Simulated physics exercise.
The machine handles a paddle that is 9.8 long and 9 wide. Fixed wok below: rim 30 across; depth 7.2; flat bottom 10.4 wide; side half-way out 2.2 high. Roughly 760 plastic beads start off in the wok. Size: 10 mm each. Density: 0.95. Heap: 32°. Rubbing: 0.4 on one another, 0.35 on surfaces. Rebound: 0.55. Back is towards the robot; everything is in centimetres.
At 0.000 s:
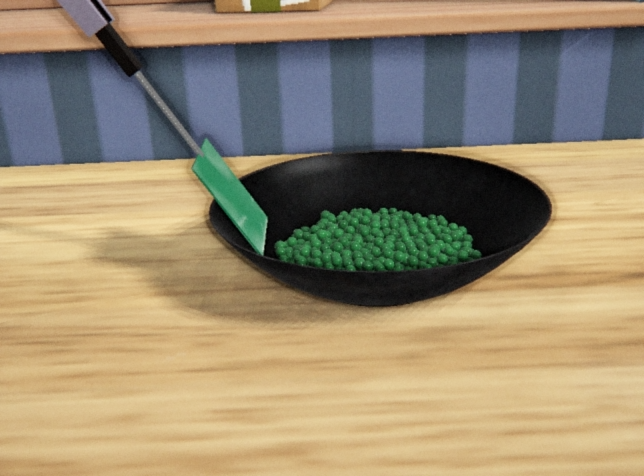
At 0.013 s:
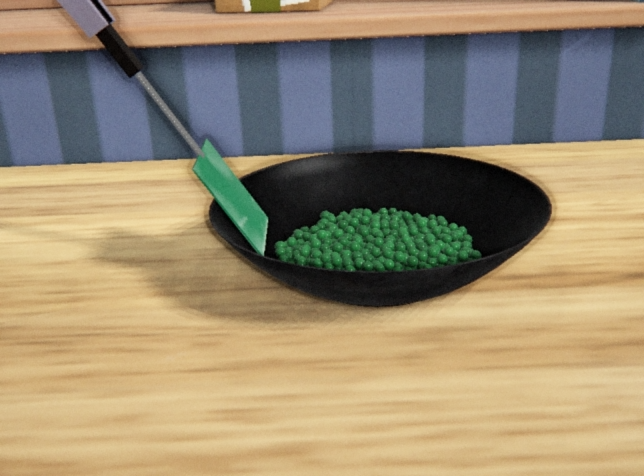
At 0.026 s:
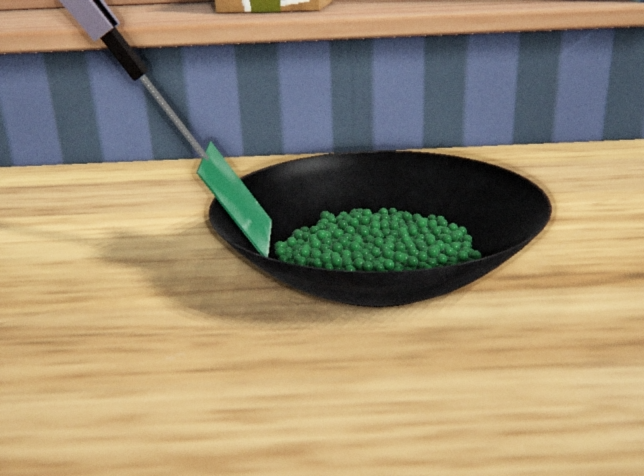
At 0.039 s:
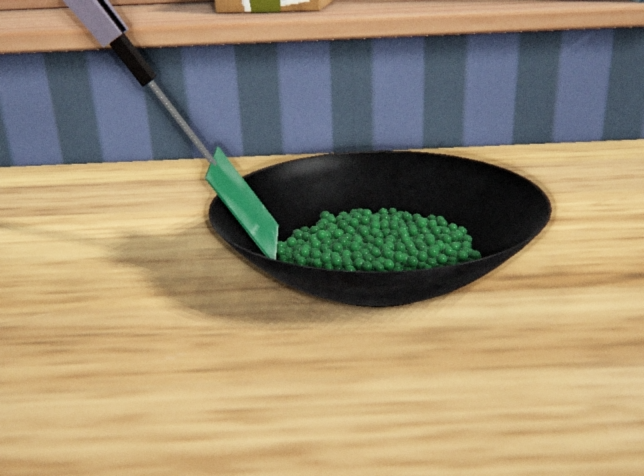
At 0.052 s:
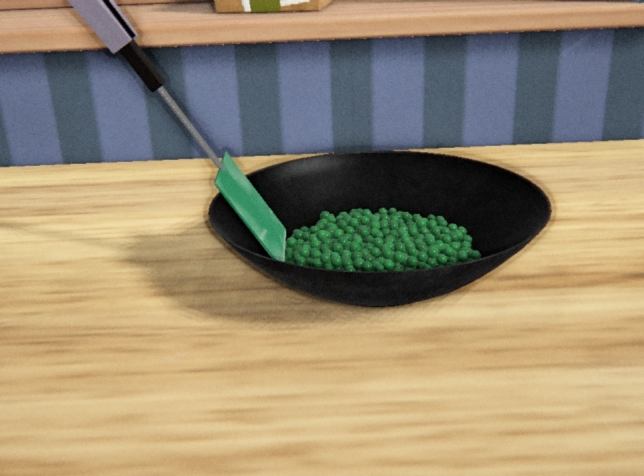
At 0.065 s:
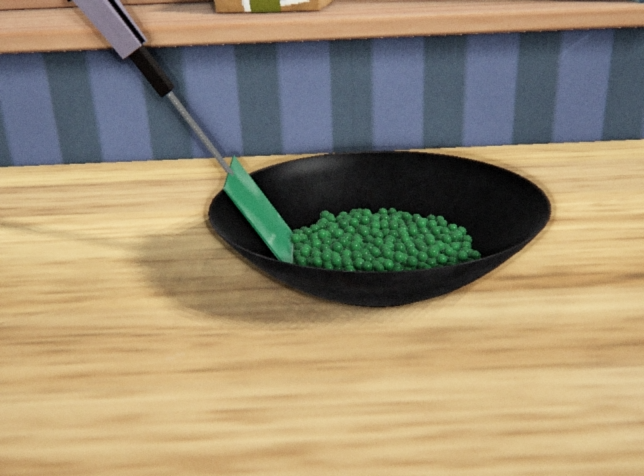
On a wooden counter, a green paddle slides slightly right inside a black wok of green beads.
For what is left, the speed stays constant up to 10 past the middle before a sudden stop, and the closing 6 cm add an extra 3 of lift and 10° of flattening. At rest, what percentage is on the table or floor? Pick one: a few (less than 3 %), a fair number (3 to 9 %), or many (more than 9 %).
Many, more than 9 %.
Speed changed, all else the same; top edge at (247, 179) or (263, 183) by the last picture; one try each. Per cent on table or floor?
Estimates: About 35 %, about 40 %.
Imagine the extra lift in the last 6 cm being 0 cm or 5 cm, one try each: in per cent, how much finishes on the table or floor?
Roughly 10 per cent, then 15 per cent.
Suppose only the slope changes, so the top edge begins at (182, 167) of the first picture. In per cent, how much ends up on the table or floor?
15 percent or so.
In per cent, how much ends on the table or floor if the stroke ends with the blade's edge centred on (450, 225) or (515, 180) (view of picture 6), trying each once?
Close to 0 and close to 30 per cent, respectively.
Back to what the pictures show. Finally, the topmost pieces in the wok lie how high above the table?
Top of the heap: Roughly 7.0 cm above the table top.
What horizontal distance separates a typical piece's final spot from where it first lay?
About 5 cm.
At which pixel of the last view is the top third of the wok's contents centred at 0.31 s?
(474, 214).
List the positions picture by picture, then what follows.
The first frame shows paddle top edge at (199, 152), sloping 58°; upper third of the load around (377, 242), from x 280 to 475, top at y 210; 760 in the wok.
The second frame shows paddle top edge at (200, 153), sloping 58°; upper third of the load around (377, 243), from x 280 to 475, top at y 210.
The third frame shows paddle top edge at (204, 156), sloping 58°; upper third of the load around (377, 243), from x 280 to 475, top at y 210.
The fourth frame shows paddle top edge at (212, 161), sloping 58°; upper third of the load around (377, 243), from x 280 to 475, top at y 210.
The fifth frame shows paddle top edge at (220, 166), sloping 58°; upper third of the load around (377, 243), from x 280 to 475, top at y 210.
The sixth frame shows paddle top edge at (229, 171), sloping 58°; upper third of the load around (375, 242), from x 280 to 475, top at y 210; 760 in the wok.
By 0.19 s, sloping 58°, highest piece 6 above the table; 760 in the wok.
By 0.31 s, sloping 55°, highest piece 7 above the table; 760 in the wok.
By 0.57 s, sloping 48°, highest piece 9 above the table; 645 in the wok, 89 on the table or floor, 26 on the blade or in flight.
By 1.62 s, sloping 48°, highest piece 7 above the table; 644 in the wok, 116 on the table or floor.
Final count, 644 in the wok, 116 on the table or floor. That is 15 % on the table or floor.
